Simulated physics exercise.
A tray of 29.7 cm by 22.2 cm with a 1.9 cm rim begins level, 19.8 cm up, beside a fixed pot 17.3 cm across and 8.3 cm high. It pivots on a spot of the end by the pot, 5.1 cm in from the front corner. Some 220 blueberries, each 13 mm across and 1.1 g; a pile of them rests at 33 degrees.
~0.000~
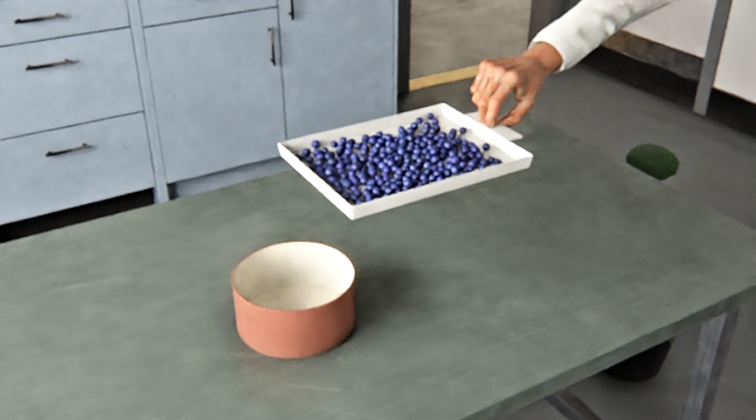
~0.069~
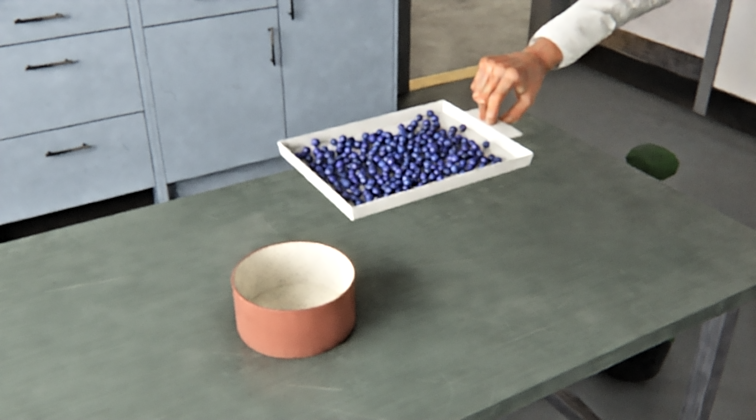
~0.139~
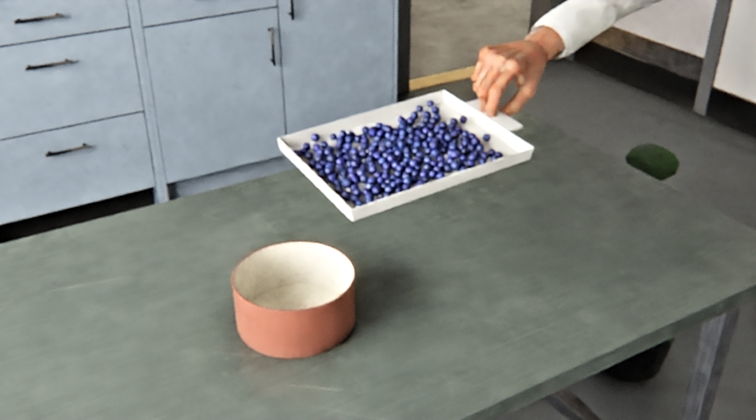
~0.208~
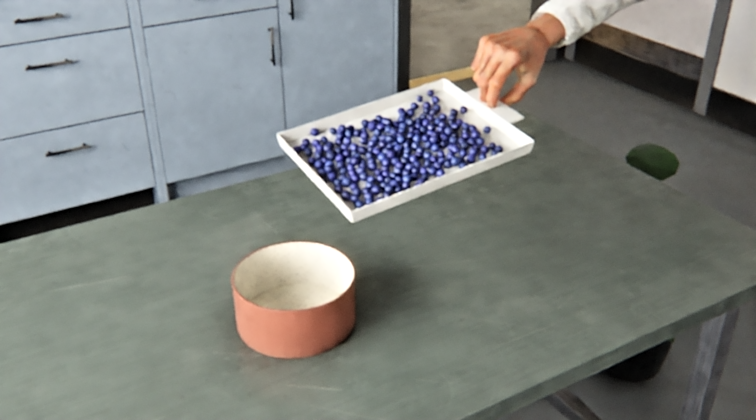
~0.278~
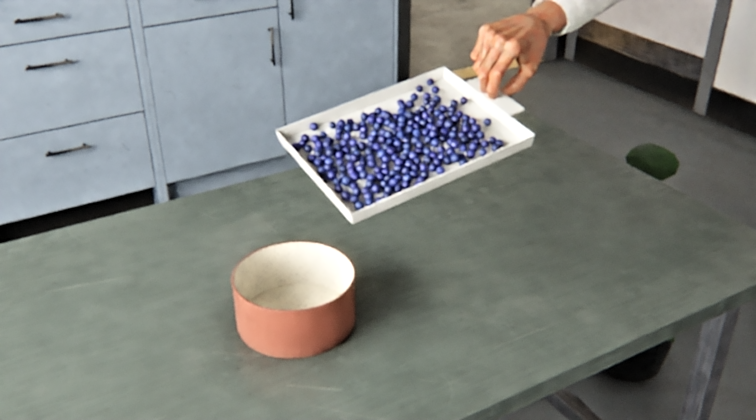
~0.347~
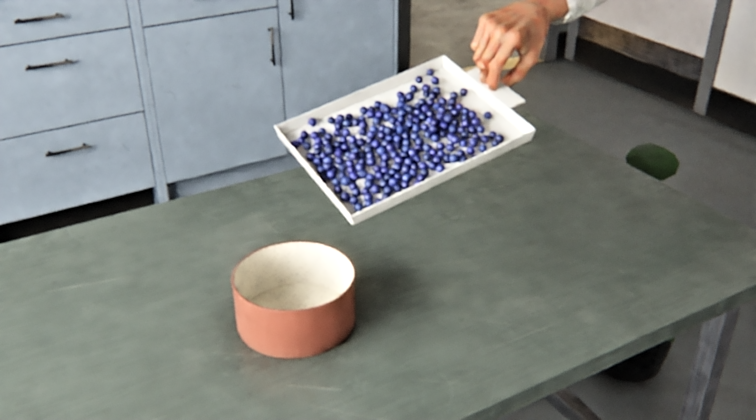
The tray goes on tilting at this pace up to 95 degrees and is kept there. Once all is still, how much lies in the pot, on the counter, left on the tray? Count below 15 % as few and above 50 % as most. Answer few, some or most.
Pot some, counter most, tray few.
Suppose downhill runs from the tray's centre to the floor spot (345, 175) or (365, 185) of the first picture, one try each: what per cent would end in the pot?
About 75 and 60 per cent.
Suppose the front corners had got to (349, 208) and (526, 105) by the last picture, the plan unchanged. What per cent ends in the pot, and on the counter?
Pot 80, counter 20.
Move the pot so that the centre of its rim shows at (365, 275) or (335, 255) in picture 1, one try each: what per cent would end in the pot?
About 45 and 0 per cent.
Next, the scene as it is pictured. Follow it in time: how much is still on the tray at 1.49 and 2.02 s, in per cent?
About 95, 15.
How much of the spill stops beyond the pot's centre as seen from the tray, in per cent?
Some 30 per cent.
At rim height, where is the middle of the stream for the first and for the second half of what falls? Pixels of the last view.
First near (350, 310), later near (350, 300).
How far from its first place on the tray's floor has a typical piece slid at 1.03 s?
Some 3 cm.
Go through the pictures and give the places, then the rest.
In the first frame, tray tilt 0 degrees, front corners at (352, 206) and (530, 155); middle of the pieces at (399, 160); pot at (294, 274).
In the second frame, tray tilt 1 degrees, front corners at (352, 207) and (530, 153); middle of the pieces at (399, 158).
In the third frame, tray tilt 4 degrees, front corners at (352, 208) and (531, 147), lowest corner left front; middle of the pieces at (399, 154).
In the fourth frame, tray tilt 8 degrees, front corners at (352, 210) and (531, 141), lowest corner left front; middle of the pieces at (398, 149).
In the fifth frame, tray tilt 12 degrees, front corners at (352, 212) and (532, 135), lowest corner left front; middle of the pieces at (398, 144).
In the sixth frame, tray tilt 16 degrees, front corners at (352, 214) and (532, 129), lowest corner left front; middle of the pieces at (398, 140); pot at (294, 274). Its pace works out near 55 degrees a second.
After 1.03 s, tilt 53 degrees; the tray holds 100 %, the pot 0 %.
After 1.49 s, tilt 78 degrees; the tray holds 95 %, the pot 0 %.
Then, at 2.02 s, tilt 95 degrees; the tray holds 15 %, the pot 5 %.
At rest (3.0 s), pot 25 %, counter 75 %, tray 0 %.
